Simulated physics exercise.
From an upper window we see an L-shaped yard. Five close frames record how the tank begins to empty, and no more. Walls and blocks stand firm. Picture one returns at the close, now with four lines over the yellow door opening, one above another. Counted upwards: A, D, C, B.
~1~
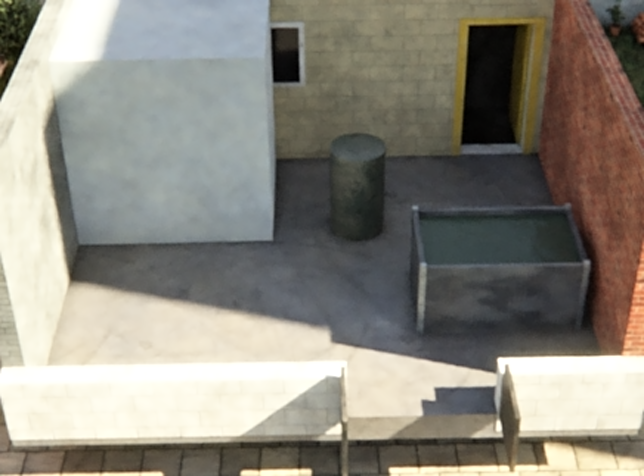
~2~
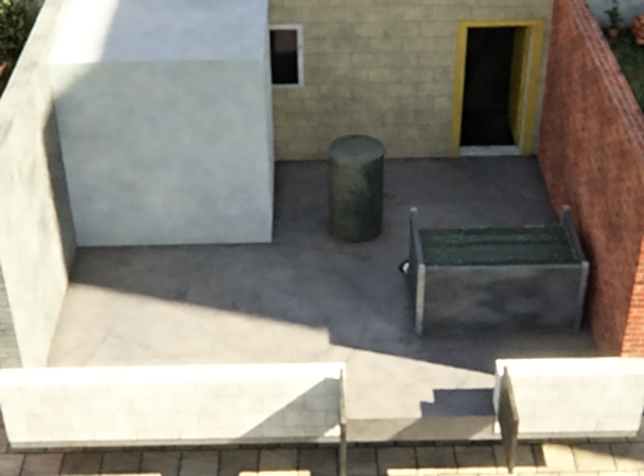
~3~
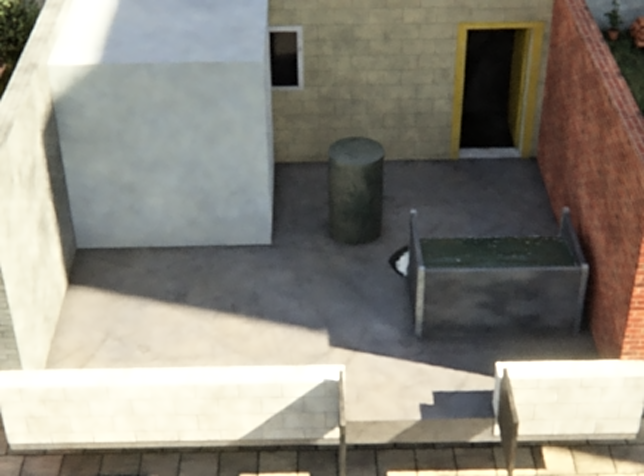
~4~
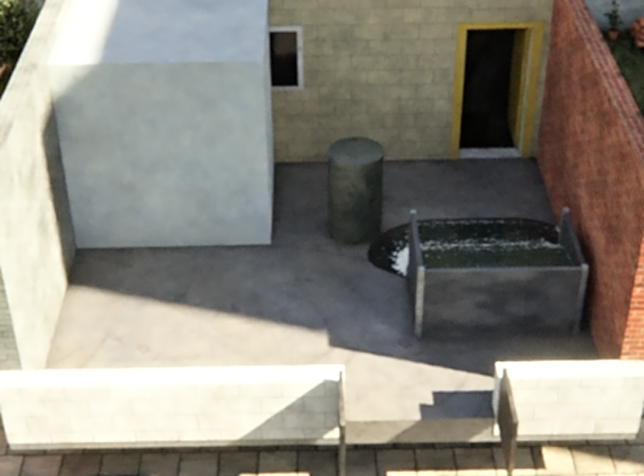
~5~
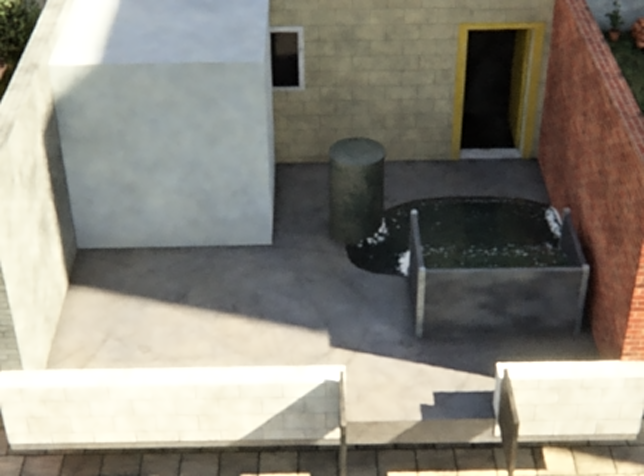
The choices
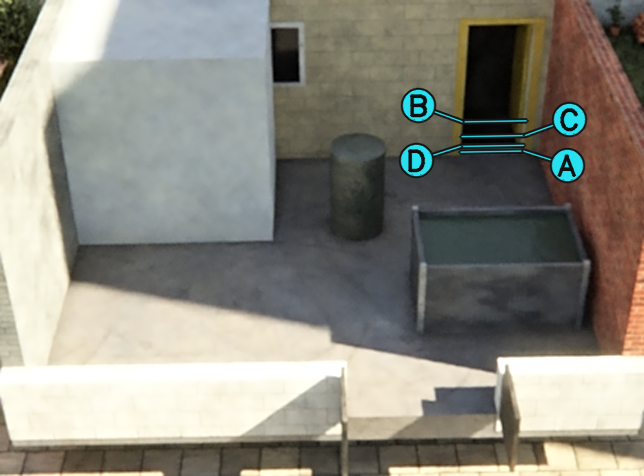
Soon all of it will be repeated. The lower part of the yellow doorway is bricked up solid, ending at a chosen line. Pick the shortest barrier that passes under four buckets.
The limit is B.
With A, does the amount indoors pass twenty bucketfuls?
Yes.
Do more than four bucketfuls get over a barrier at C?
Yes, that goes wrong.
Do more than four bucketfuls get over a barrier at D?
Yes, it does.
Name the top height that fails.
That is height C.
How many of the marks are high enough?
One of them.
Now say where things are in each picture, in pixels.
Water in the tank at rest, its middle at (497, 241); foot of the yellow doorway at (491, 154); open gate at (422, 357).
Water covers 2 % of the ground, its front hidden from here.
Water covers 5 % of the ground, its front hidden from here.
Water covers 10 % of the ground and shows as far out as (385, 238).
Water covers 16 % of the ground and shows as far out as (397, 209).
On the marked copy, A at (491, 151); B at (494, 121); C at (493, 136); D at (492, 145); from the bottom up A, D, C, B.
If A is chosen, dozens of bucketfuls pour in.
If B is chosen, a splash gets over, under a bucket.
If C is chosen, about 9 bucketfuls get in.
If D is chosen, dozens of bucketfuls pour in.
